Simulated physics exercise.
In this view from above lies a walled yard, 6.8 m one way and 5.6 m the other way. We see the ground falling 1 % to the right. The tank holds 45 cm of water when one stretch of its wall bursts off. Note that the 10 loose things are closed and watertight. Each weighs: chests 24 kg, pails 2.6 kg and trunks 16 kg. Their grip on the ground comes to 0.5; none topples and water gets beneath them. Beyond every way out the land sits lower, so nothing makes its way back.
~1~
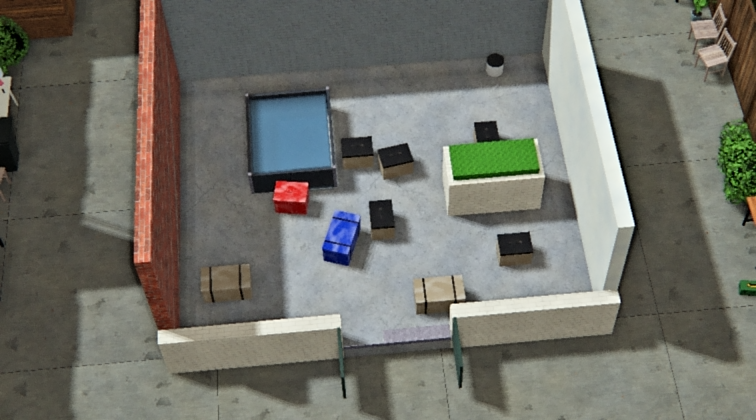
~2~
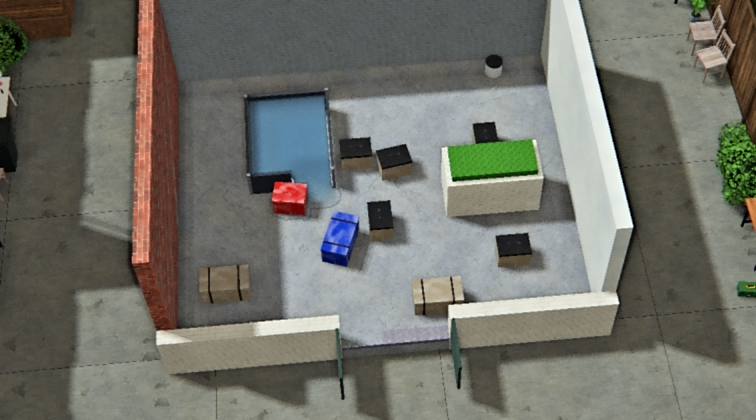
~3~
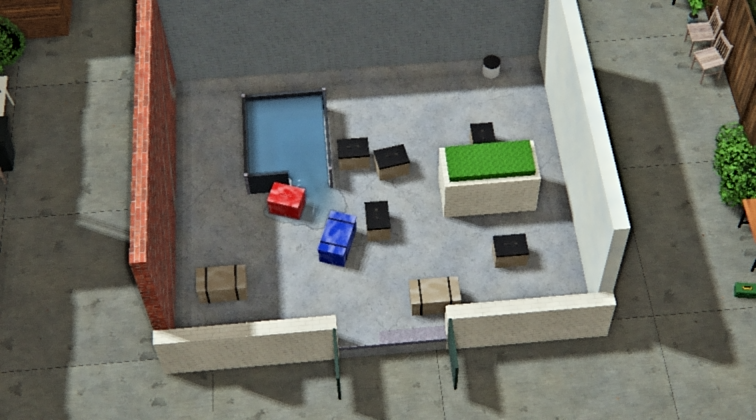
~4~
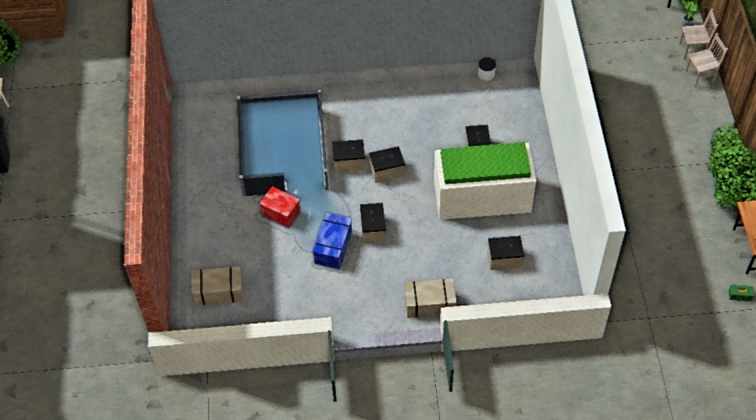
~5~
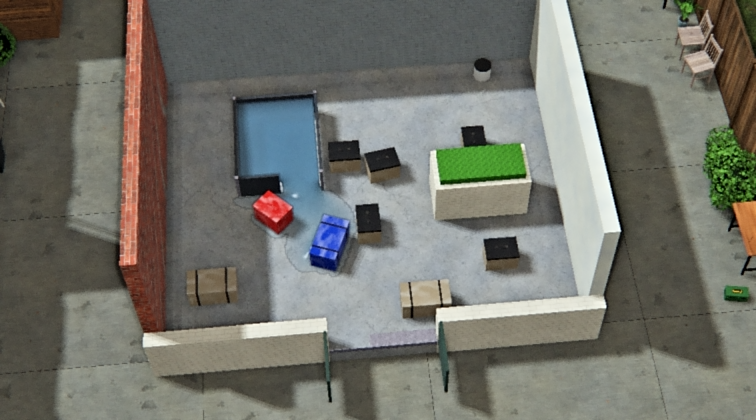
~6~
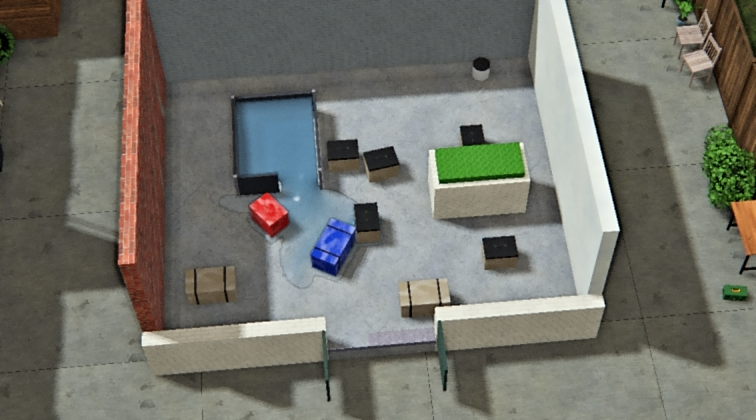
Water spreads from a blue, dark-framed tank at the upper left of a walled yard seen from high above, with a red brick wall on the left and pale walls elsewhere. A red chest and a blue trunk sit below it, near black-topped boxes, tan trunks and a green-topped block. The red chest slides down-left, then the blue one shifts slightly, as the view drifts gently.
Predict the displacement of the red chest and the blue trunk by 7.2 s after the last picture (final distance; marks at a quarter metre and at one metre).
By the end, the red chest edges a short distance and the blue trunk is taken a long way.
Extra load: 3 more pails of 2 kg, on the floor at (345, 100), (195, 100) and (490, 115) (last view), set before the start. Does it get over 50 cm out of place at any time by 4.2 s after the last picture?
Respectively: Smaller, smaller, smaller.
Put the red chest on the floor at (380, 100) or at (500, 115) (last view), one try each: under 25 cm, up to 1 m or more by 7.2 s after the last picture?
Nearly still; nearly still.
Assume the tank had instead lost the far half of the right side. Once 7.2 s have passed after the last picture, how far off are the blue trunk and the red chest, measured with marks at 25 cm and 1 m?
In that case the blue trunk does not really move while the red chest does not really move.
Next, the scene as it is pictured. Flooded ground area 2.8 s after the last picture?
I'd put it close to 16 m2.
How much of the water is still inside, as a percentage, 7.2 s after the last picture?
Some 62 per cent remains.
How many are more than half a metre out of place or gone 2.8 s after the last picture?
I make it 1.
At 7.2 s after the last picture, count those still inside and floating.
Count at that moment: 0.
Then, 0.9 s after the last picture the red chest is near (264, 213), 0.4 m from its start, aground; the blue trunk is near (365, 287), 1.2 m from its start, aground; 0 of 10 are out; 0 afloat.
Then, 2.8 s after the last picture the red chest is near (262, 213), 0.5 m from its start, aground; the blue trunk has gone out; 1 of 10 are out; 0 afloat.
Then, 4.8 s after the last picture the red chest is near (262, 213), 0.5 m from its start, aground; the blue trunk has gone out; 1 of 10 are out; 0 afloat.
Then, 7.2 s after the last picture the red chest is near (262, 213), 0.5 m from its start, aground; the blue trunk has gone out; 1 of 10 are out; 0 afloat.
